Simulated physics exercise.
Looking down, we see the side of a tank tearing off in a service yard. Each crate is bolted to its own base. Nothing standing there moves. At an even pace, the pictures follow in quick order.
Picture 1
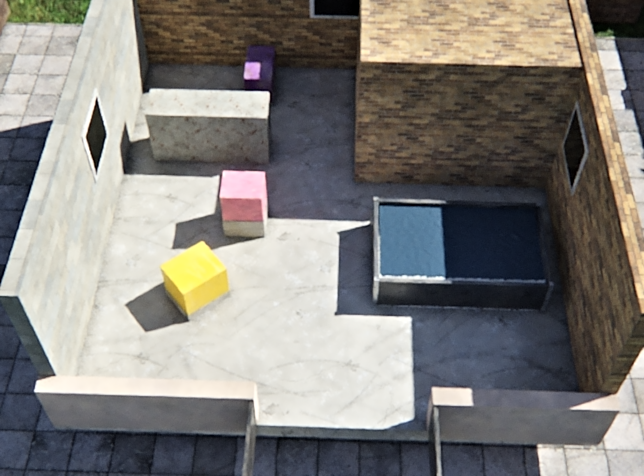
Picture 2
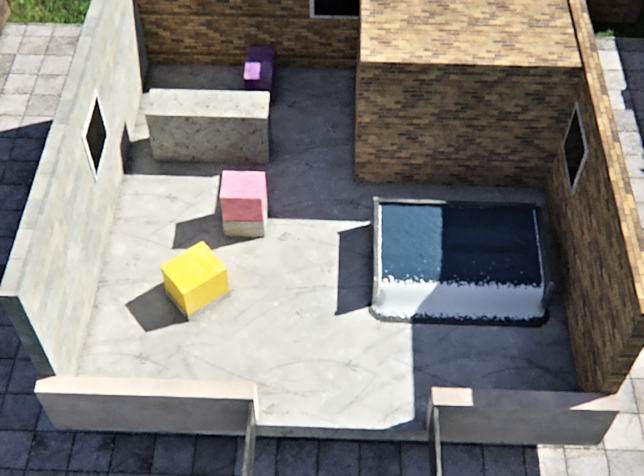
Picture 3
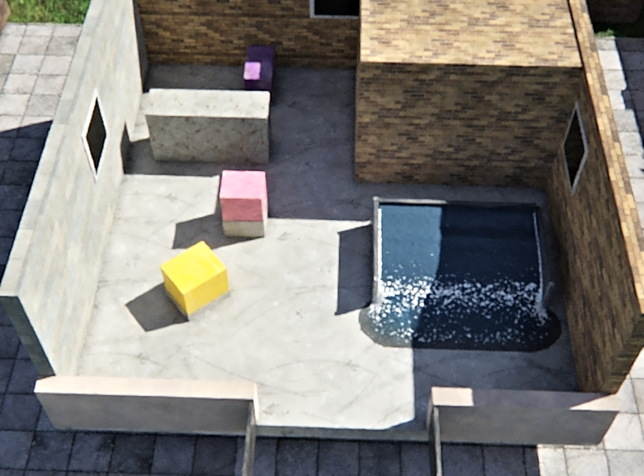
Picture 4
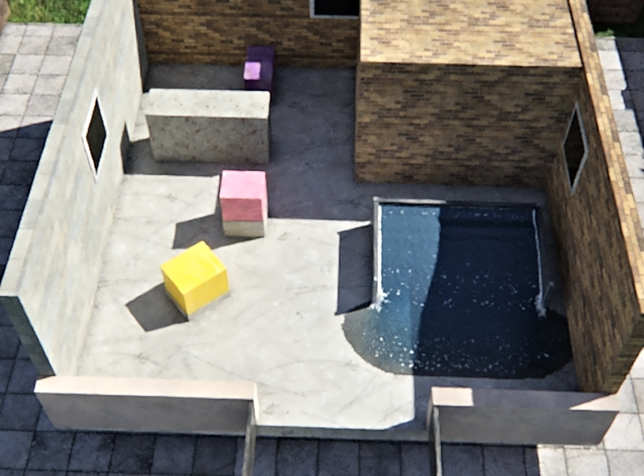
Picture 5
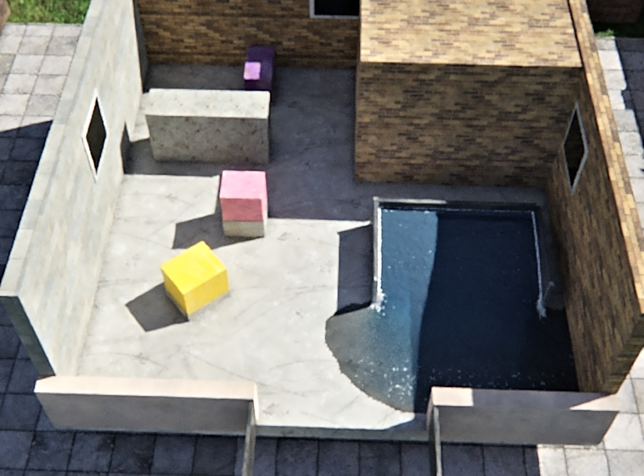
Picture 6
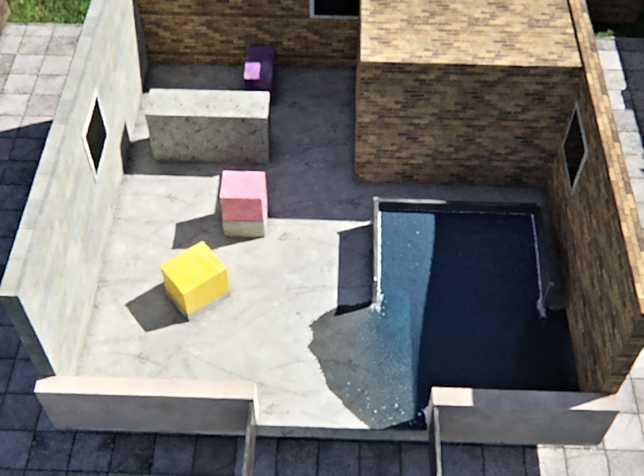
The open tank of dark water in a walled yard stood still, then its front side gave way and water poured out toward the front wall, spreading left across the pale floor.
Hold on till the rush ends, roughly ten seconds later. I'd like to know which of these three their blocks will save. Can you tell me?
Sure: The yellow crate comes through dry; the pink crate comes through dry; the purple crate comes through dry.
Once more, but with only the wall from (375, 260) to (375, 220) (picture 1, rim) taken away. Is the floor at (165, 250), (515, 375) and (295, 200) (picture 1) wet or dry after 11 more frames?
Taken in turn, that's reached, not reached, and finally reached.
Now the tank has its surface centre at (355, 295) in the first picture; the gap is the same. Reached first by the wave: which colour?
That would be the yellow-painted one.
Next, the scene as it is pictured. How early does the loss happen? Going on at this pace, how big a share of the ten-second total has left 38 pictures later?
I get 80 percent.
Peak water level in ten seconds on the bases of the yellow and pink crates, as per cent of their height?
Peak levels: Approx. 60 % then 10 %.
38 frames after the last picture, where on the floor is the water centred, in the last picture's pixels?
Close to (395, 305), I reckon.
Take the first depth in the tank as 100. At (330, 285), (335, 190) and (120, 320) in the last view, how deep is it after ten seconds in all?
Estimated readings in sequence: 2, 2, 8 percent.
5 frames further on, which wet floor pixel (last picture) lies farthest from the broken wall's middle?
Close to (281, 397).
A moment on, water covers 20 % of the floor; the yellow crate not reached, the pink crate not reached, the purple crate not reached.
Next, water covers 20 % of the floor; the yellow crate not reached, the pink crate not reached, the purple crate not reached.
Then, water covers 30 % of the floor; the yellow crate not reached, the pink crate not reached, the purple crate not reached.
Later, water covers 55 % of the floor; the yellow crate water round its plinth, the pink crate water round its plinth, the purple crate not reached.
In the end, water covers 70 % of the floor; the yellow crate stayed above the water, the pink crate stayed above the water, the purple crate stayed above the water.
